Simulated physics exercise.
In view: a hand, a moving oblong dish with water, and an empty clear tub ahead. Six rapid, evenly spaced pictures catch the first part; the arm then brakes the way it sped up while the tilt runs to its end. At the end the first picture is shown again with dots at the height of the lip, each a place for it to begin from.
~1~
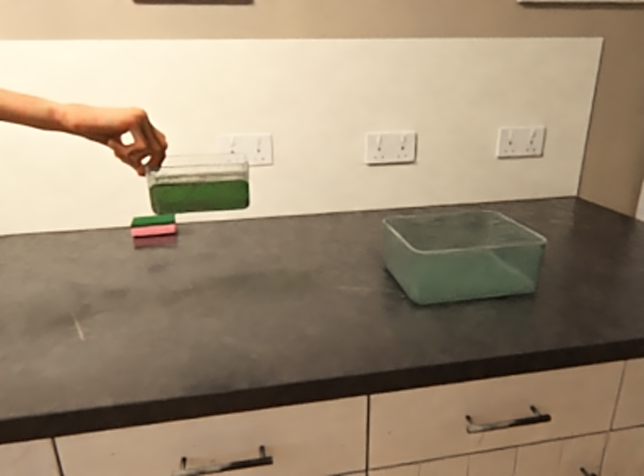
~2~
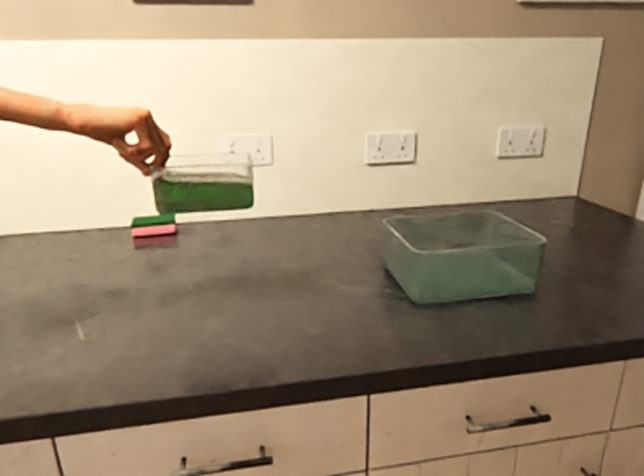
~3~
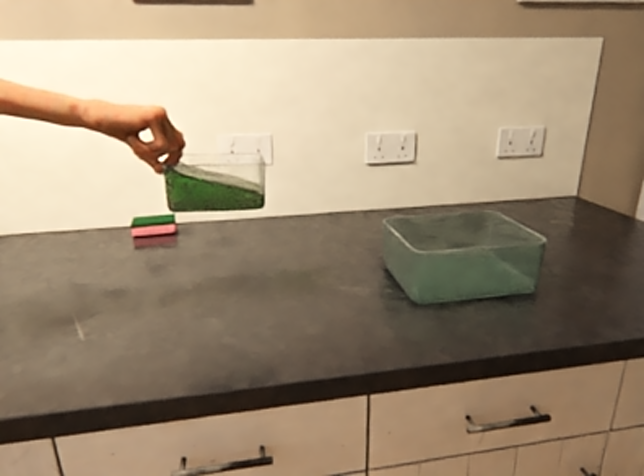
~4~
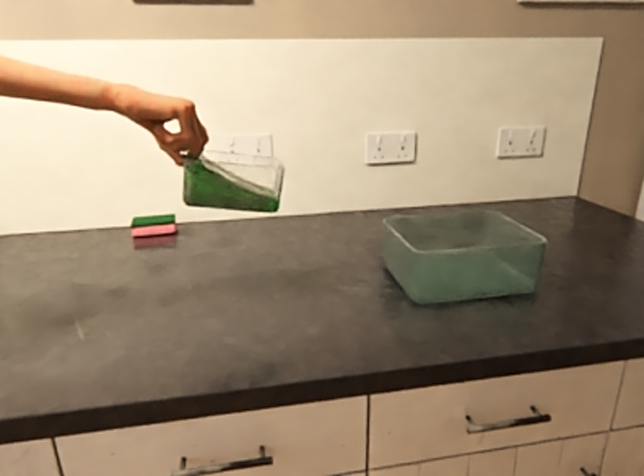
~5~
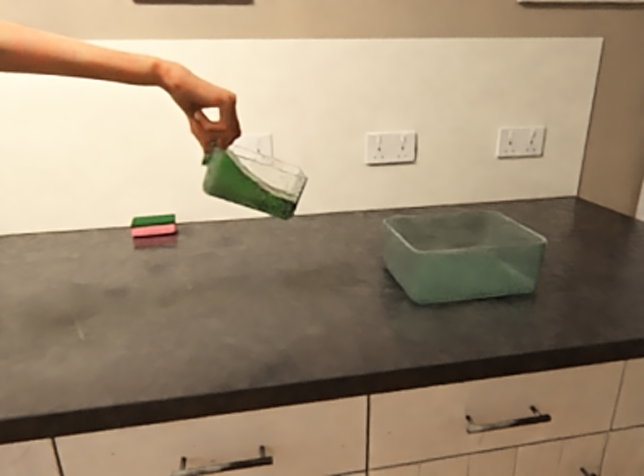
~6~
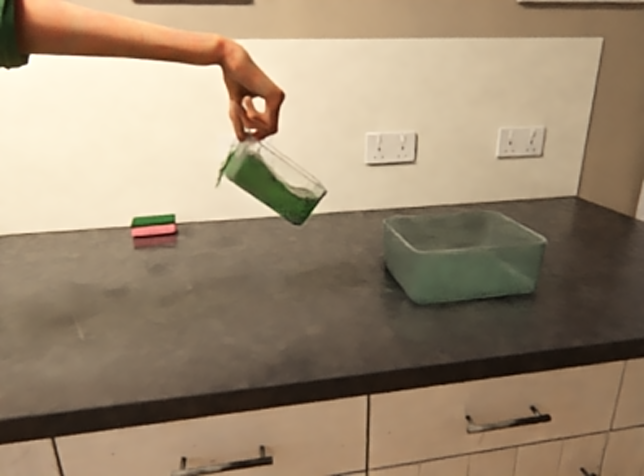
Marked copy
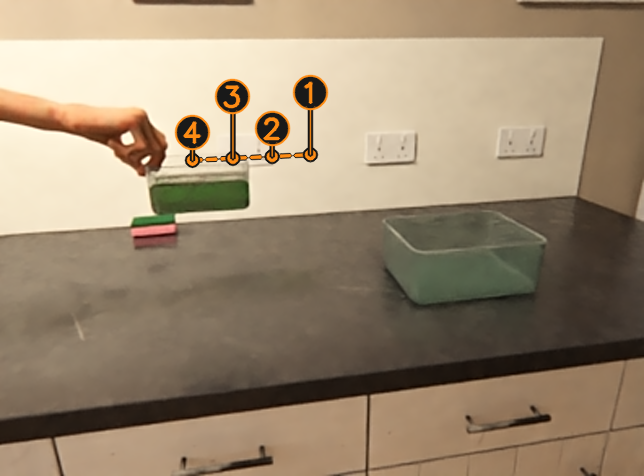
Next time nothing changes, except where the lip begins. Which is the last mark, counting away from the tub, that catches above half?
2.
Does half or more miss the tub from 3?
Yes.
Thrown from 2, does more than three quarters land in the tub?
No.
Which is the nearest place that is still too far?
That would be 3.
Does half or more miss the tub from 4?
Yes.
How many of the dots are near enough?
Two.
On the marked copy, 1 at (310, 154); 2 at (272, 156); 3 at (232, 158); 4 at (192, 160).
If 1 is chosen, about 92 % lands in the tub, 6 % falls short.
If 2 is chosen, about 64 % lands in the tub, 24 % falls short and 12 % goes beside or beyond.
If 3 is chosen, about 32 % lands in the tub, 57 % falls short and 11 % goes beside or beyond.
If 4 is chosen, about 5 % lands in the tub, 92 % falls short and 3 % goes beside or beyond.
